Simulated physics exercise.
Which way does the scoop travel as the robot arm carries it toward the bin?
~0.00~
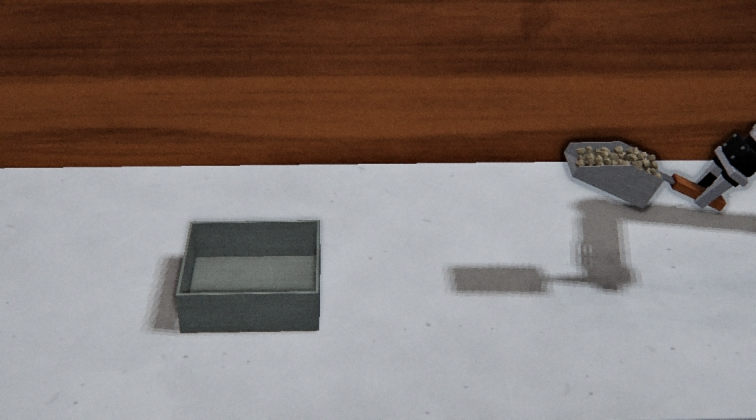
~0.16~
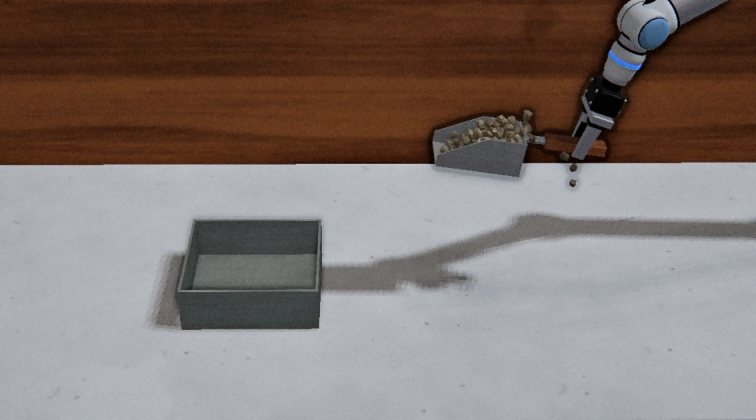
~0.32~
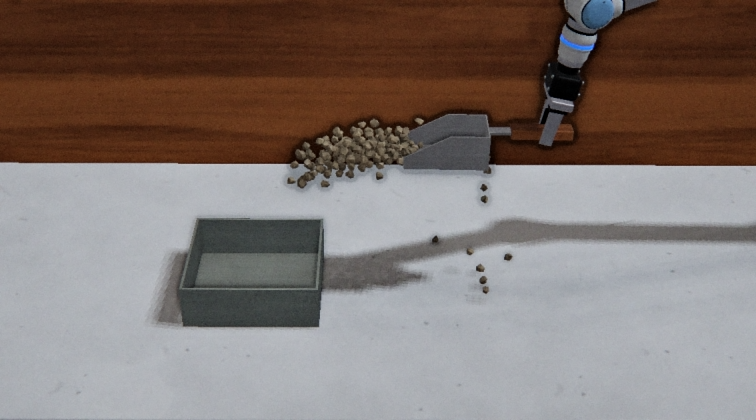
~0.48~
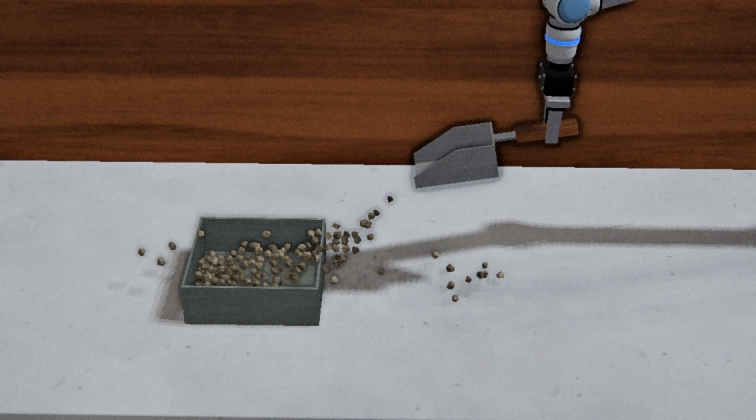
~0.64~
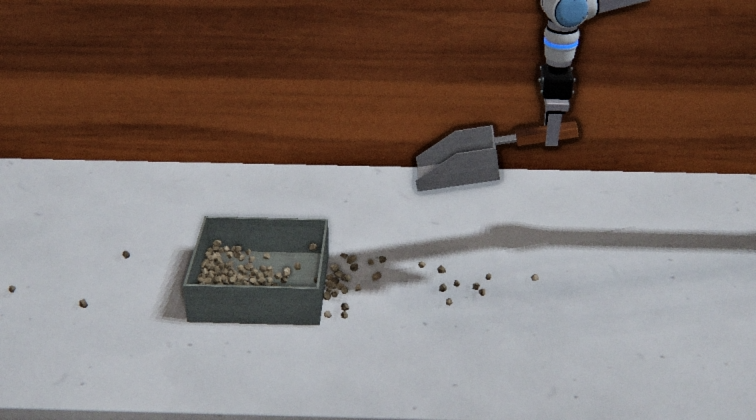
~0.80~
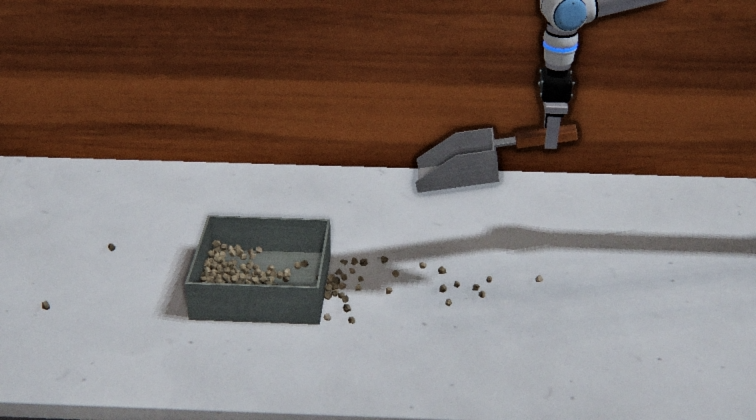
The scoop moves to the left.
